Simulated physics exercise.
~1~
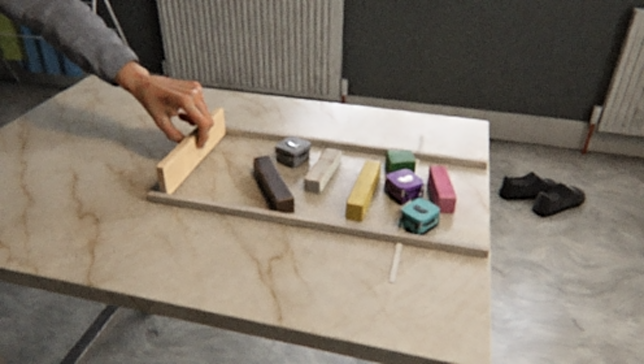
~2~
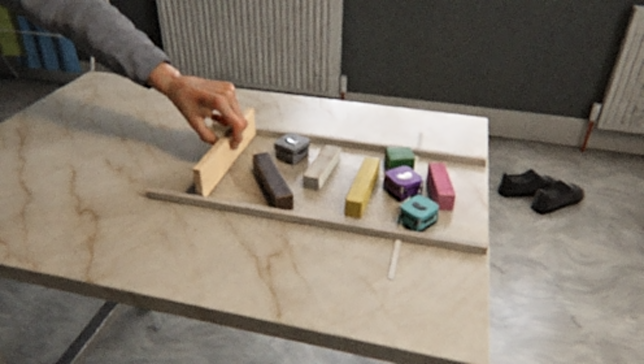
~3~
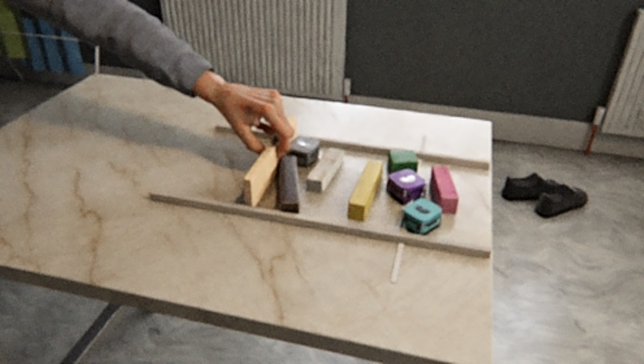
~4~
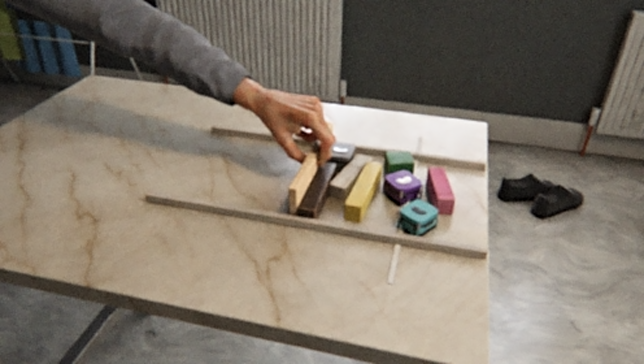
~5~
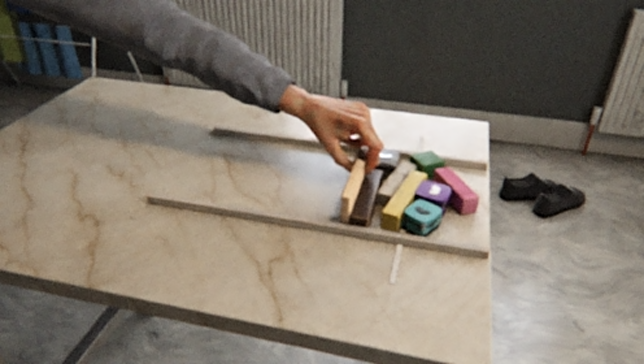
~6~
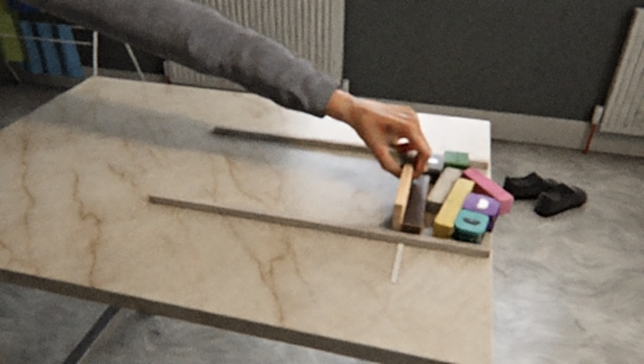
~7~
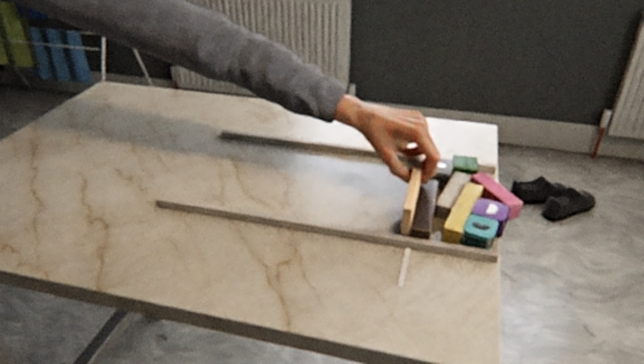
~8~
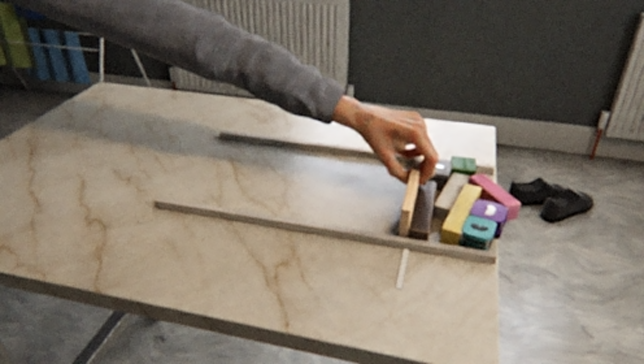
At the start, a hand holds a wooden board upright at the left of a lane between two low rails on a marble-patterned table, with colored blocks and small cases spread to its right. The hand slides the board right until it meets the black bar, then pushes that bar and the grey case along. The pale stick joins them, and soon the yellow bar and the green, purple, teal and pink pieces bunch up and shift too. The cluster reaches the right edge, where some pieces jut past the rim. The board stops near the tape mark, and nothing falls off.
